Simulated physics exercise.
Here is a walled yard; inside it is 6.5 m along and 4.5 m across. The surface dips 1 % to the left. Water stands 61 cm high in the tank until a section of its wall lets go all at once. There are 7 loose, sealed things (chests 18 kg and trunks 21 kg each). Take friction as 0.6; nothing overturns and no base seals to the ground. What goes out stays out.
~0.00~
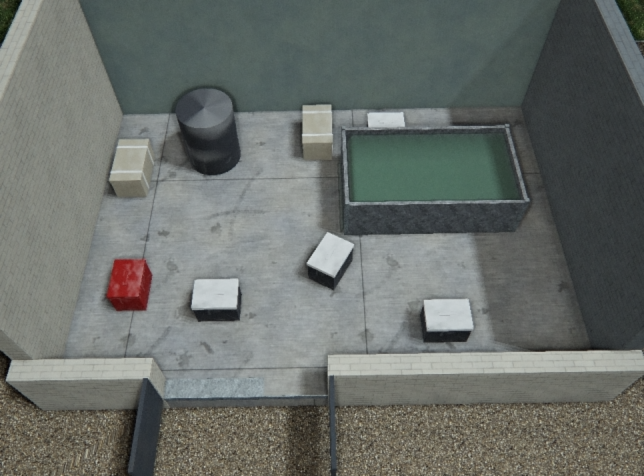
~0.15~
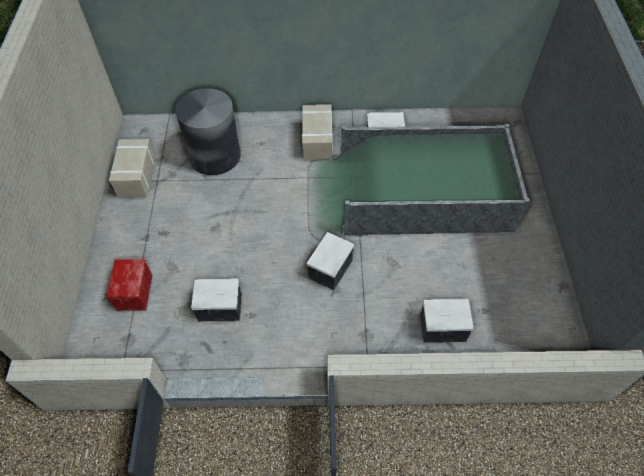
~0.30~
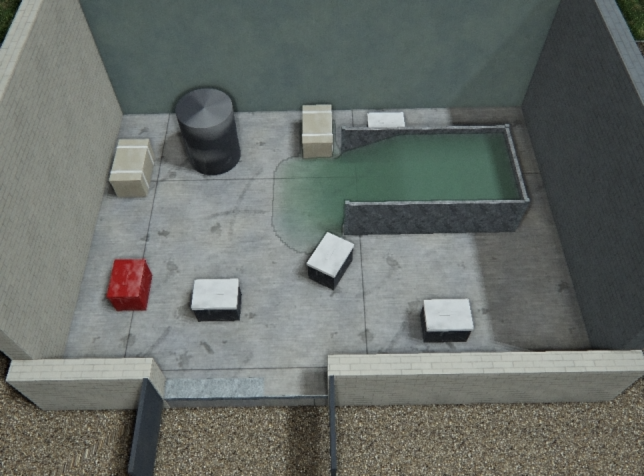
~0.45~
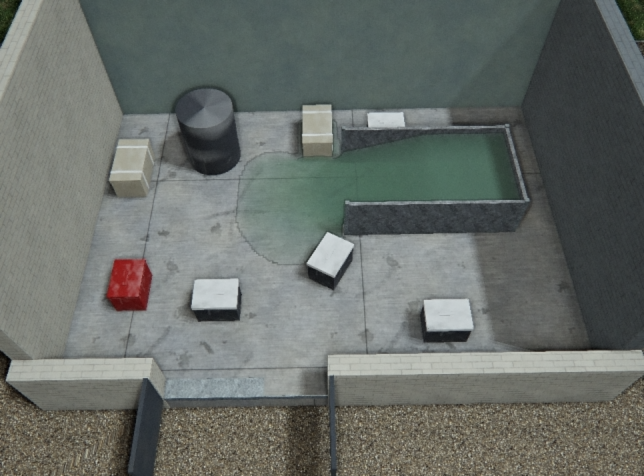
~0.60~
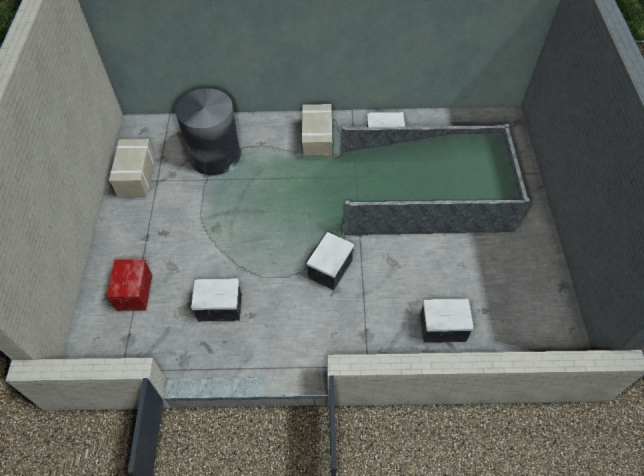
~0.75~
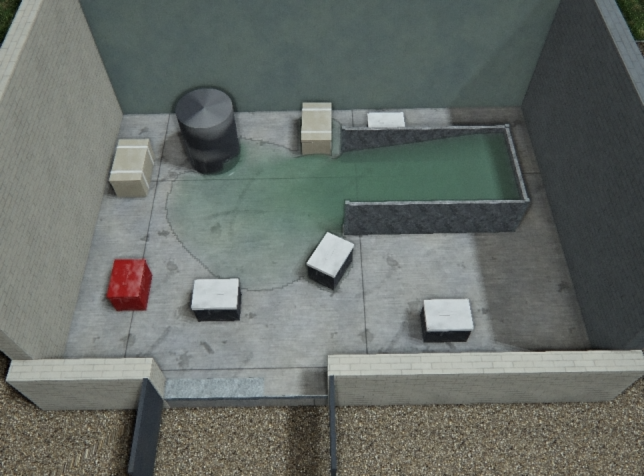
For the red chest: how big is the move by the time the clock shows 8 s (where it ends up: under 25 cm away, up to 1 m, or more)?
Red chest travels far.
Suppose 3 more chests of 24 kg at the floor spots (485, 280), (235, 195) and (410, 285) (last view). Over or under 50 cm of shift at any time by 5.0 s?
In turn: Short of it, over, short of it.
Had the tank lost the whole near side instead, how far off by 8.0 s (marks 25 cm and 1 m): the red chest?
In that case the red chest stays put.
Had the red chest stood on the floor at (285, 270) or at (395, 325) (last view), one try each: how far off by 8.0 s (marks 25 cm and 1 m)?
In turn: It is nudged along; it stays put.
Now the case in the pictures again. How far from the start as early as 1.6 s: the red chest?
About 5 cm.
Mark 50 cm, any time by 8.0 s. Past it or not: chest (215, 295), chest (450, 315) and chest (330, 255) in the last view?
In that order: More, less, under.
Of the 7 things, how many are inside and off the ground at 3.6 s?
2 of them.
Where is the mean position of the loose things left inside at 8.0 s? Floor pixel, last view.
At about (324, 256).
After 1.6 s the red chest is near (121, 279), 0.1 m from its start, aground; 0 of 7 are out; 0 afloat.
After 3.6 s the red chest is near (158, 329), 0.9 m from its start, afloat; 0 of 7 are out; 2 afloat.
After 5.6 s the red chest is near (313, 349), 2.6 m from its start, aground; 0 of 7 are out; 1 afloat.
After 8.0 s the red chest is near (316, 352), 2.6 m from its start, aground; 0 of 7 are out; 1 afloat.
